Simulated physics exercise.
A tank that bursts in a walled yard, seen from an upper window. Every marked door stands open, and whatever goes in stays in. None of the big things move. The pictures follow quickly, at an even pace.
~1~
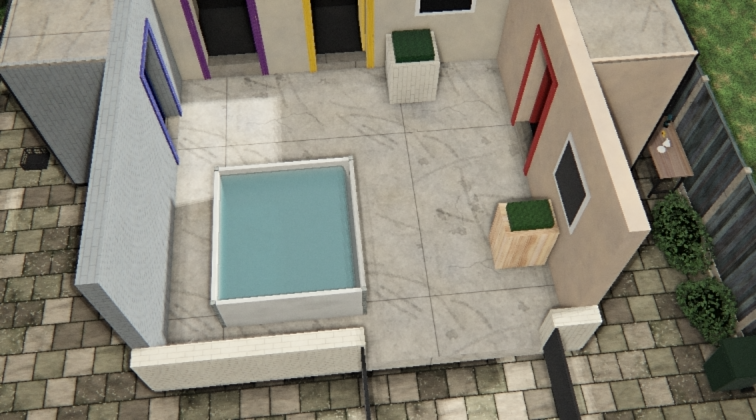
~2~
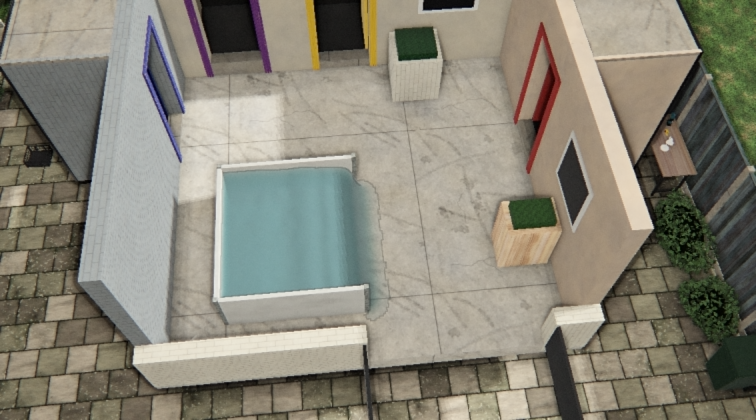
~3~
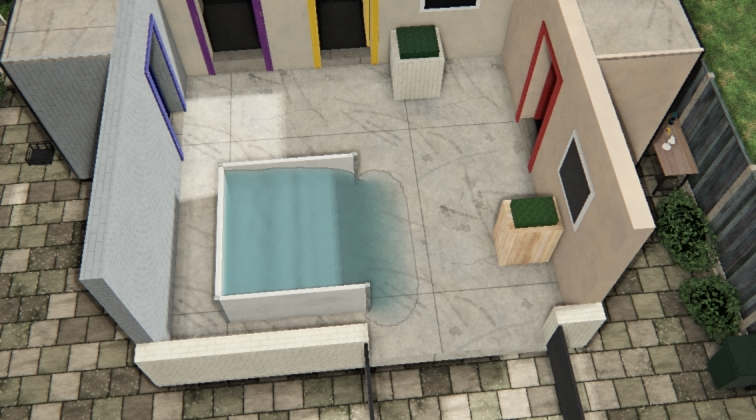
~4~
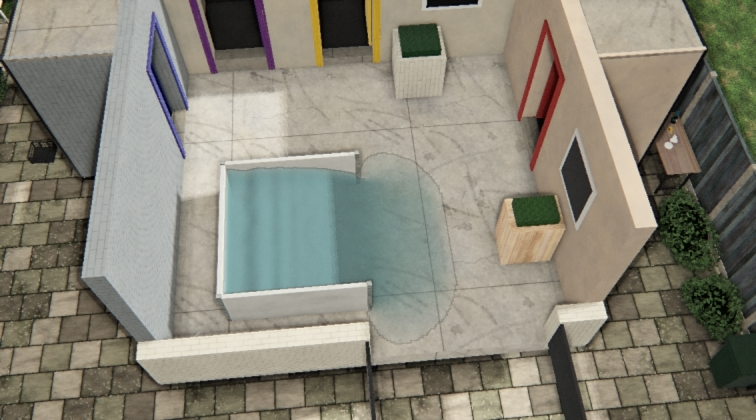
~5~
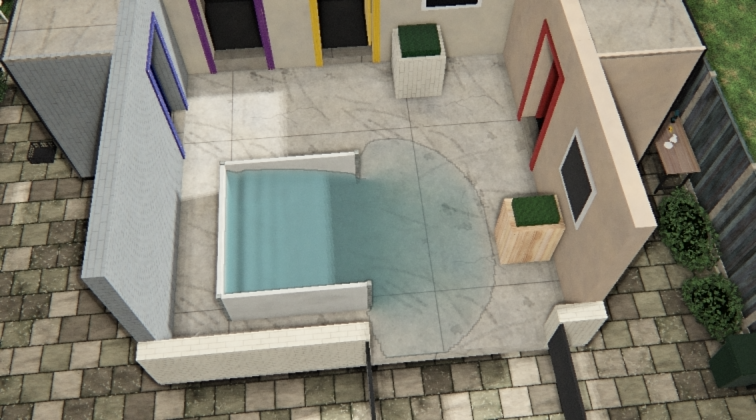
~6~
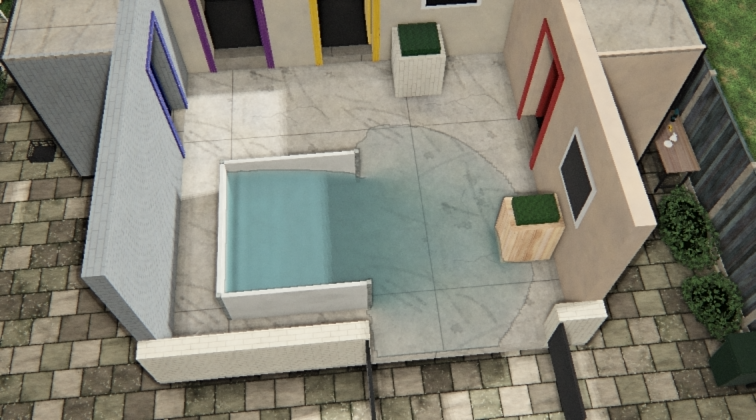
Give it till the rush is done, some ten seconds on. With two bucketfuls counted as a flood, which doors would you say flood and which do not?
Result: The blue door passes two buckets of inflow; the red door passes two buckets of inflow; the yellow door stays within two buckets of inflow; the purple door stays within two buckets of inflow.
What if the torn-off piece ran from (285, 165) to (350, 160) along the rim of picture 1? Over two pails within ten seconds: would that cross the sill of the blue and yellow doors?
The blue one lets more in, the yellow one goes over.
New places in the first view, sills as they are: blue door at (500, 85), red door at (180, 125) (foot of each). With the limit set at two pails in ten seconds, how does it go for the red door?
In short: The red door keeps below it.
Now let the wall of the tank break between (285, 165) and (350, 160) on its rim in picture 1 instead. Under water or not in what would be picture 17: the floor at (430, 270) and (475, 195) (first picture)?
Taking them in turn: Untouched and untouched.
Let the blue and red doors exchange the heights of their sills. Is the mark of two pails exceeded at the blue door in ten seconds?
The blue one stays within the limit.
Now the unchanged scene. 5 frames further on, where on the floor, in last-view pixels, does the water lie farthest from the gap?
(513, 105).
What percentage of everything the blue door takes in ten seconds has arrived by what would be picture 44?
Near 0 per cent, give or take.
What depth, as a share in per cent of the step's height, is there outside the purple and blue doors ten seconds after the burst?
I'd put the first at close to 20 per cent and the second at close to 170 per cent.
A moment on, water covers 45 % of the floor; the blue door not reached, the red door under two buckets in, the yellow door not reached, the purple door not reached.
Next, water covers 50 % of the floor; the blue door not reached, the red door over two buckets in, the yellow door not reached, the purple door not reached.
Then, water covers 50 % of the floor; the blue door not reached, the red door far over two buckets in, the yellow door wet at the sill, nothing in, the purple door not reached.
Later, water covers 80 % of the floor; the blue door wet at the sill, nothing in, the red door far over two buckets in, the yellow door wet at the sill, nothing in, the purple door wet at the sill, nothing in.
In the end, water covers 95 % of the floor; the blue door over two buckets in, the red door far over two buckets in, the yellow door wet at the sill, nothing in, the purple door wet at the sill, nothing in.
